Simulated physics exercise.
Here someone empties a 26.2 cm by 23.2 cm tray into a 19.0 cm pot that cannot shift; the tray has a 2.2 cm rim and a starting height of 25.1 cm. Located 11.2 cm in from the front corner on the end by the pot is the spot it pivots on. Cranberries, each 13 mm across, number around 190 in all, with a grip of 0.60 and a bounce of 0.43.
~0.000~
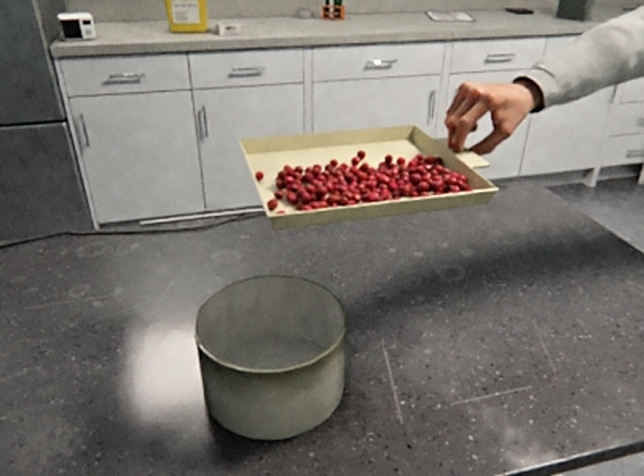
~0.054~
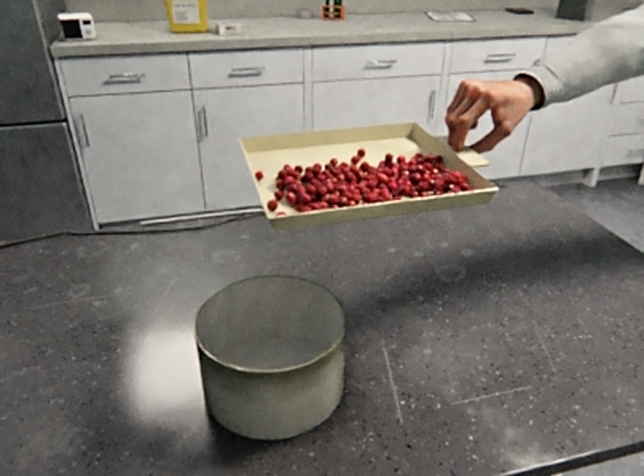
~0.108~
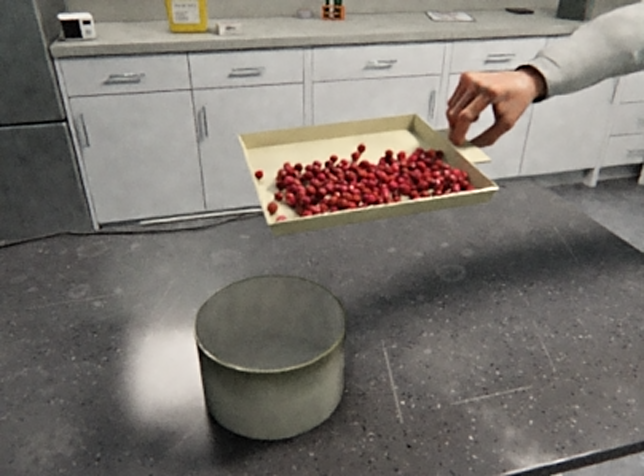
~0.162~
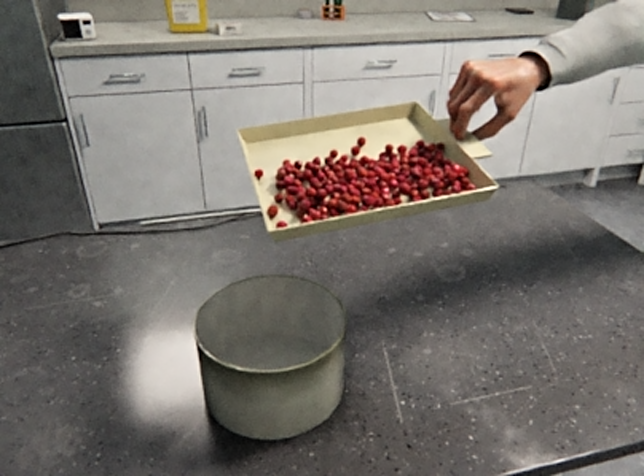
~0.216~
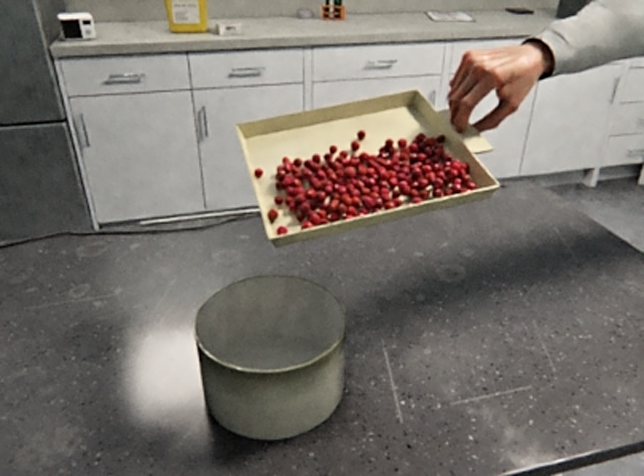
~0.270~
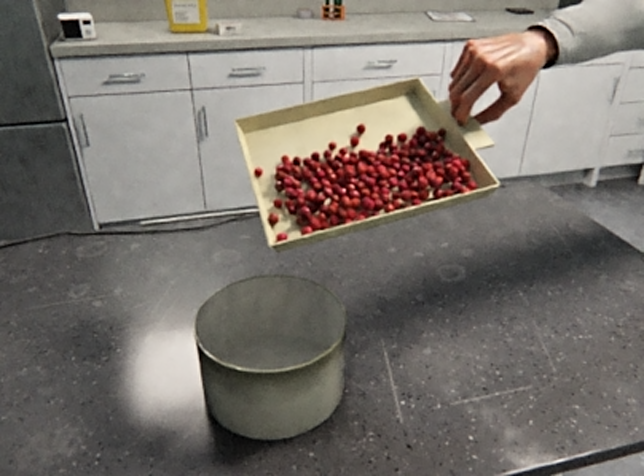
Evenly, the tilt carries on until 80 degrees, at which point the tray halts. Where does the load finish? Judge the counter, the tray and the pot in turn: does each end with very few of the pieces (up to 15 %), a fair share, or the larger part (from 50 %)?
Counter: A fair share. Left on the tray: Very few. Pot: The larger part.
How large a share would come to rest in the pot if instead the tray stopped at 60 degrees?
Roughly 5 %.
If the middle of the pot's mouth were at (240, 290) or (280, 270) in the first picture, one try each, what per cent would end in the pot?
First try around 30 %, second around 10 %.
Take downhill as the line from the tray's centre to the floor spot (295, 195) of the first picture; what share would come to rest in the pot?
Around 95 percent of them.
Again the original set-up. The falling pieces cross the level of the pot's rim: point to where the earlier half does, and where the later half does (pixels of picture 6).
The first half passes near (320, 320) and the second half near (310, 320).
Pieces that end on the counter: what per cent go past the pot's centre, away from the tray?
10 per cent.
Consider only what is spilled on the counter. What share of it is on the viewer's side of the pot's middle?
Some 90 per cent.
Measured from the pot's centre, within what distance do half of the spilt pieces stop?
About 16 cm from the centre.
After 0.60 s, tilt 49 degrees; the tray holds 100 %, the pot 0 %.
Then, at 0.82 s, tilt 69 degrees; the tray holds 95 %, the pot 0 %.
After 1.16 s, tilt 80 degrees; the tray holds 60 %, the pot 15 %.
At rest (2.2 s), counter 25 %, tray 10 %, pot 65 %.
